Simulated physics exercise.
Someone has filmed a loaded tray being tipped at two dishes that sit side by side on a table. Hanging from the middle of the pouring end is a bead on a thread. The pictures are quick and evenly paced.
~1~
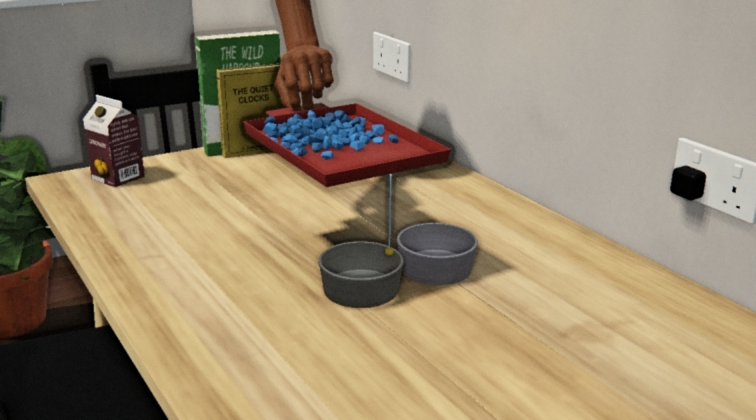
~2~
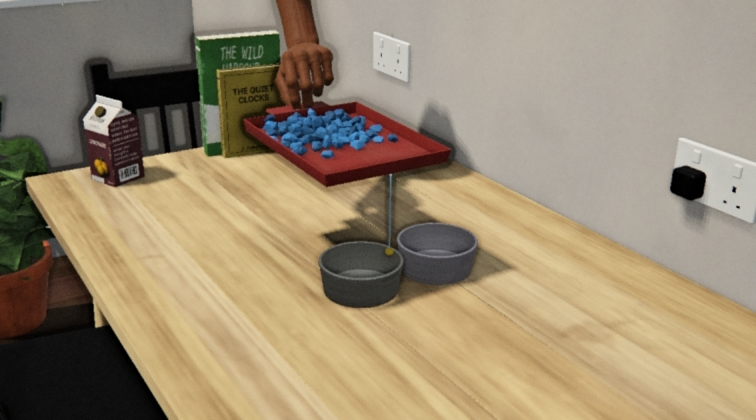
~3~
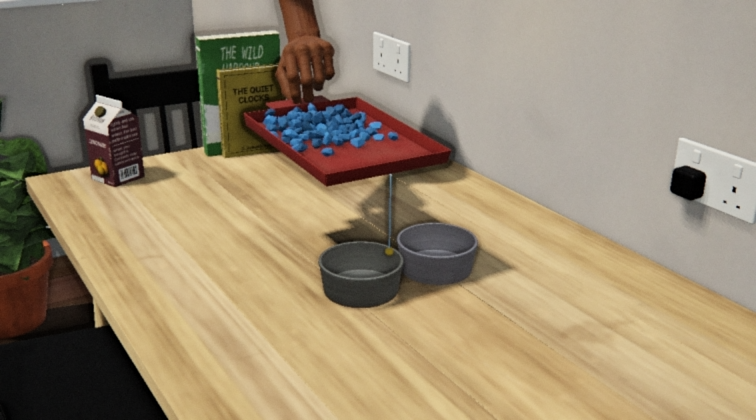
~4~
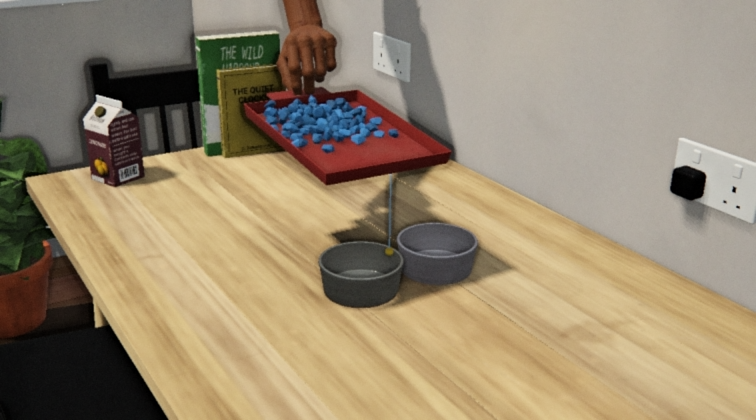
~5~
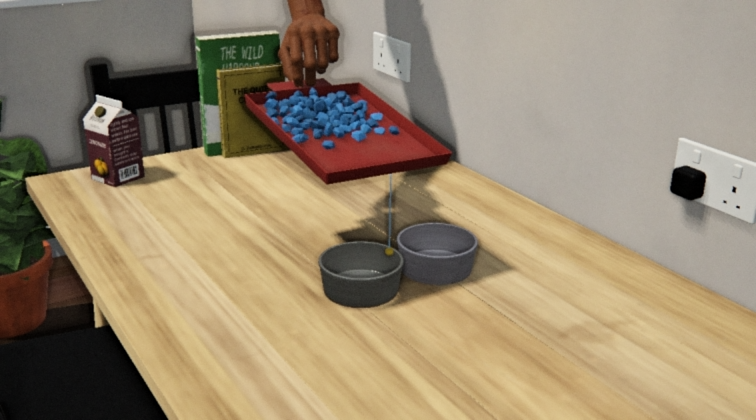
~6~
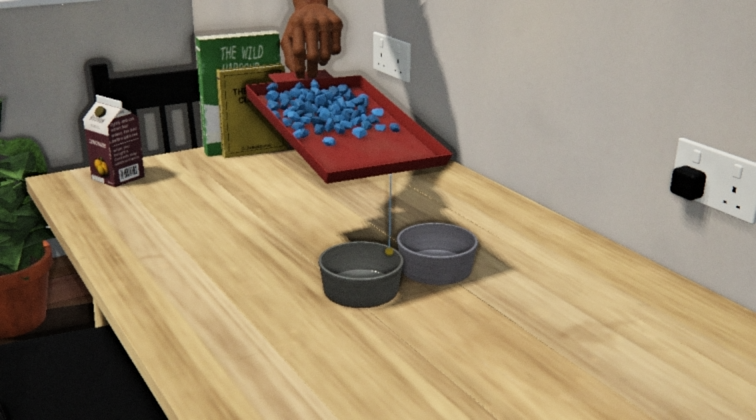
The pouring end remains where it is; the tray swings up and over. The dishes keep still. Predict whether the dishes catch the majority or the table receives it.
Caught: Below half.
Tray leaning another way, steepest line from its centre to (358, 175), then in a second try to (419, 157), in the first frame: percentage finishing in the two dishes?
About 10 %, then 70 %.
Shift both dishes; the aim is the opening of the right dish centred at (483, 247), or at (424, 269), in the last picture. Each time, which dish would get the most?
Result, first place: The lefthand one; second place: The righthand one.
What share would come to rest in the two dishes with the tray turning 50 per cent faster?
About 10 %.
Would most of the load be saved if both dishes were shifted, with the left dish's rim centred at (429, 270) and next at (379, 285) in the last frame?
Together the dishes get beyond half first, then beyond half.
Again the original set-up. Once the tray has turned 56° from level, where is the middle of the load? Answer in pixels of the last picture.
Centre estimate: (407, 150).
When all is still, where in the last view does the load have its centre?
At about (464, 303), give or take.
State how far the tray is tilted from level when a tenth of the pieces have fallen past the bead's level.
Roughly 60 degrees at that moment.
Soon after the last picture, tray tipped steeply; most on the tray; a stray few outside both; a small part in the air.
A little later, tray tipped right over; about a quarter on the tray; a stray few in the right dish; about half outside both; about a quarter in the air.
Later still, tray tipped past a quarter turn; a small part in the right dish; nearly all outside both.
At rest, tray tipped past a quarter turn; none in the left dish; a small part in the right dish; nearly all outside both.
